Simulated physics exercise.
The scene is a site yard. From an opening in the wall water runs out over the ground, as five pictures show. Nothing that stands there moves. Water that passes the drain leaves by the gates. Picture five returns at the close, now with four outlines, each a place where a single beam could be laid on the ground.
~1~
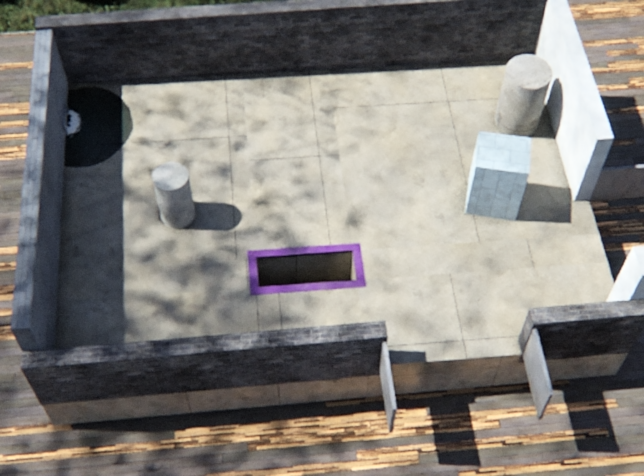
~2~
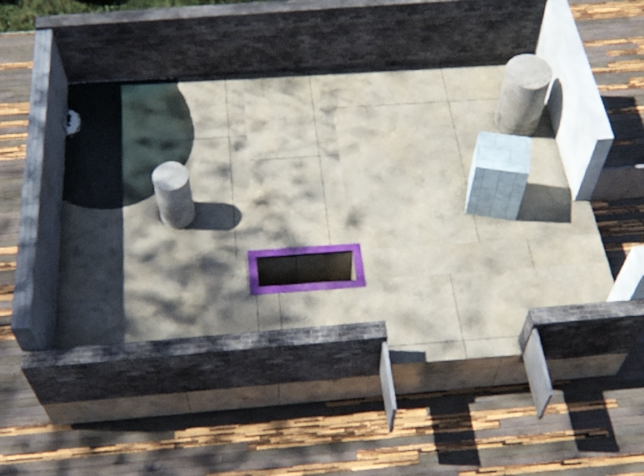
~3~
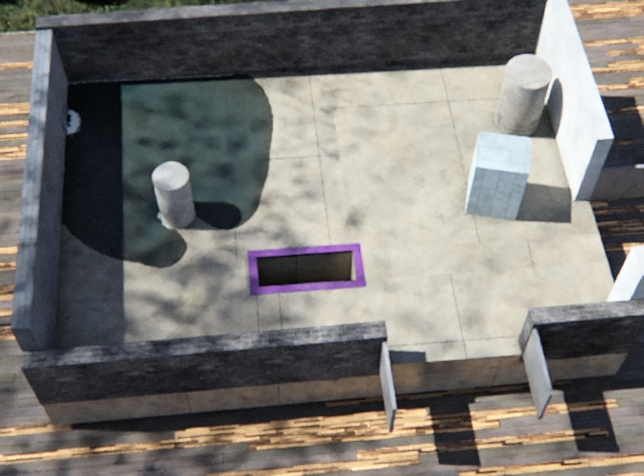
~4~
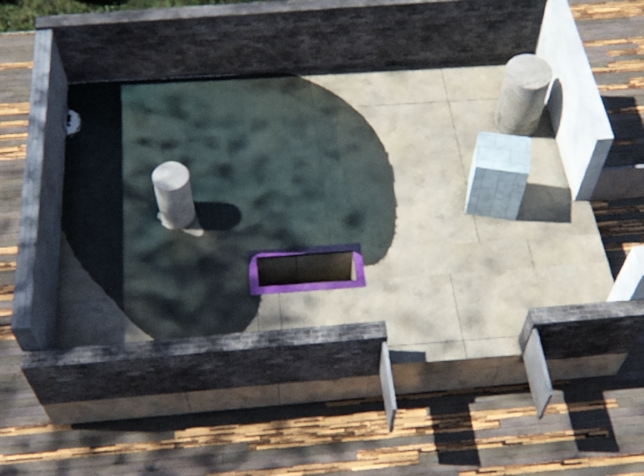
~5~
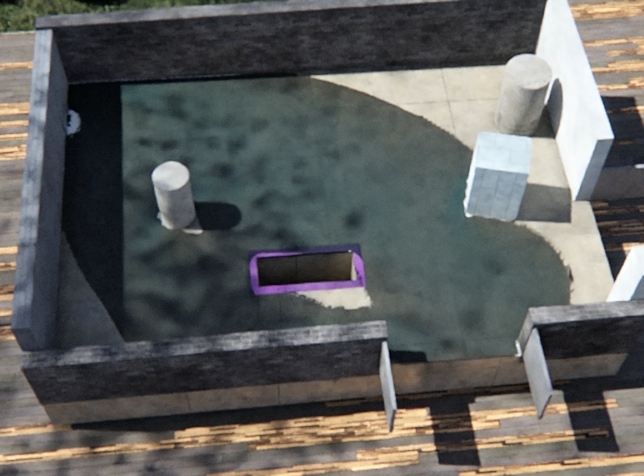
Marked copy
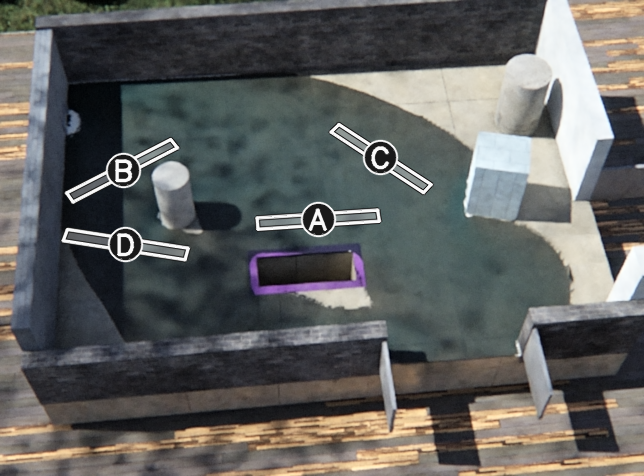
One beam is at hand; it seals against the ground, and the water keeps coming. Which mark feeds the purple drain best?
The answer is position D.
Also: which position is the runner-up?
C it is.
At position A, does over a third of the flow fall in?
No.
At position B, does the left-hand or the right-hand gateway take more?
The right one.
On the marked copy, A from (257, 223) to (378, 215); B from (69, 197) to (174, 143); C from (335, 128) to (427, 188); D from (65, 235) to (186, 253).
For position A, about 14 % of the stream goes into the purple drain, about 86 % out by the gates.
For position B, about 8 % of the stream goes into the purple drain, about 92 % out by the gates.
For position C, about 29 % of the stream goes into the purple drain, about 71 % out by the gates.
For position D, about 41 % of the stream goes into the purple drain, about 59 % out by the gates.
